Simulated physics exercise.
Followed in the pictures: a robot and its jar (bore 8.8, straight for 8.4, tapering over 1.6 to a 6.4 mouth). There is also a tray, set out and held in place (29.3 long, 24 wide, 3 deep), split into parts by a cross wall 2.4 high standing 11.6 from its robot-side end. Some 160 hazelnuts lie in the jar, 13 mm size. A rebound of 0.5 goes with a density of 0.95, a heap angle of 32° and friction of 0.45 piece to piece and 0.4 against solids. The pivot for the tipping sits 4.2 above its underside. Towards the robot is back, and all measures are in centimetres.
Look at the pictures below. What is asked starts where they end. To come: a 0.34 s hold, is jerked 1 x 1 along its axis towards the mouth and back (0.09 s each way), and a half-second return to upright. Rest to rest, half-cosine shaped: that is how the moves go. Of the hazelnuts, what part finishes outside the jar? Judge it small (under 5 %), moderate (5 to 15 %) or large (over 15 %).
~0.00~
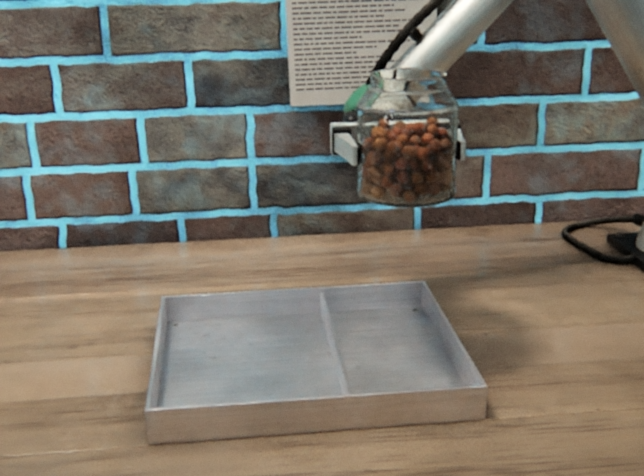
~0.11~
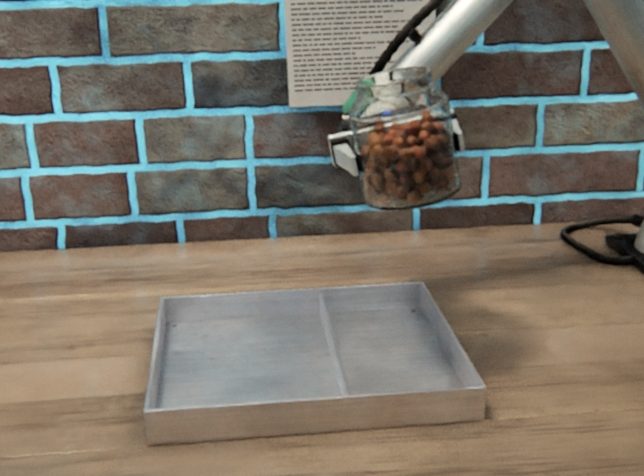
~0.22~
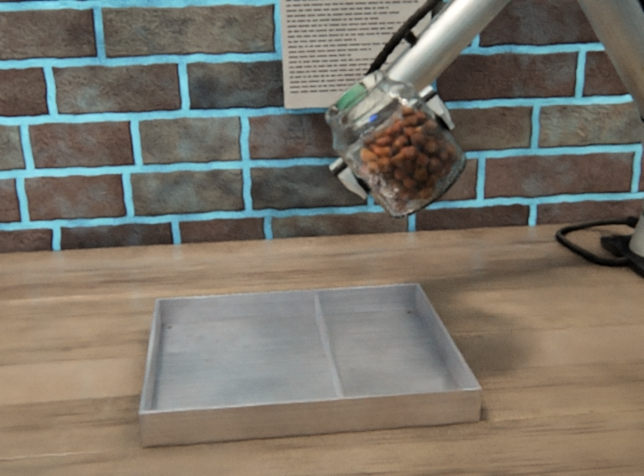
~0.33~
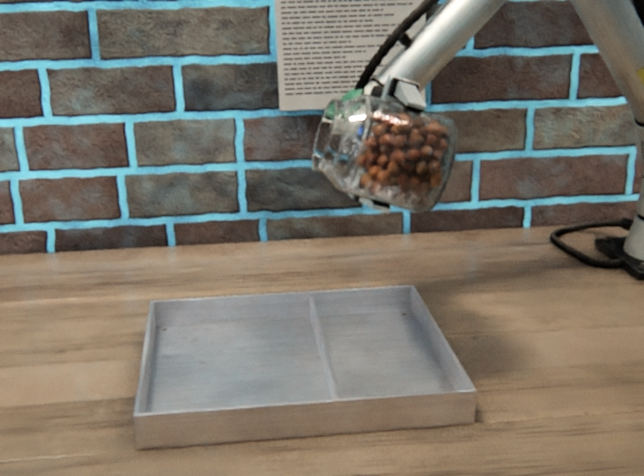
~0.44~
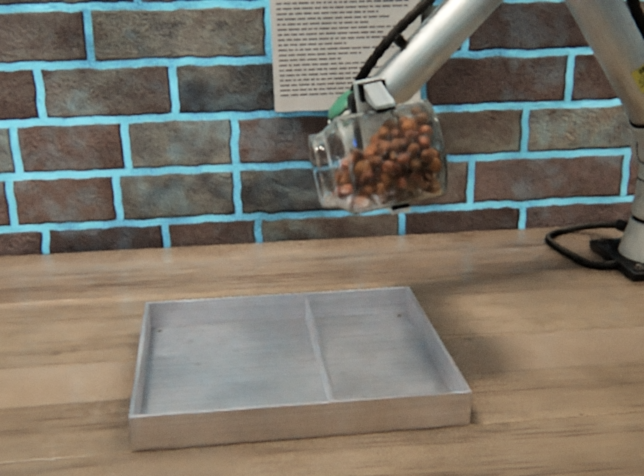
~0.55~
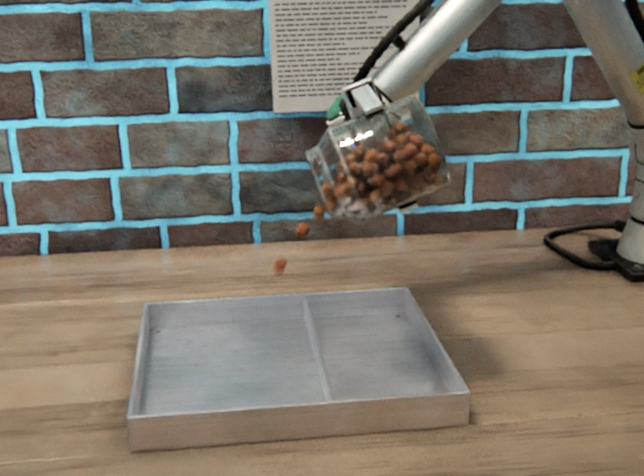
It is large.
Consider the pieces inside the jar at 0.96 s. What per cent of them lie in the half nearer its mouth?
Roughly 55 percent.
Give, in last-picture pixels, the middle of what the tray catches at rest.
Centre point: Close to (222, 368).
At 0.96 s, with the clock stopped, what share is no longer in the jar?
About 20 percent up to now.
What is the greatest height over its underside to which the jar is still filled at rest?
6.5 cm or so.
By 0.96 s, tipped 110°, highest piece 23 above the table; 130 in the jar, 29 in the far-side part, 3 in flight or on a rim.
By 1.37 s, tipped 39°, highest piece 25 above the table; 127 in the jar, 35 in the far-side part.
By 1.77 s, upright, highest piece 25 above the table; 127 in the jar, 35 in the far-side part.
By 2.47 s, upright, highest piece 25 above the table; 127 in the jar, 35 in the far-side part.
Final count, 127 in the jar, 35 in the far-side part. That is 22 % outside the jar.
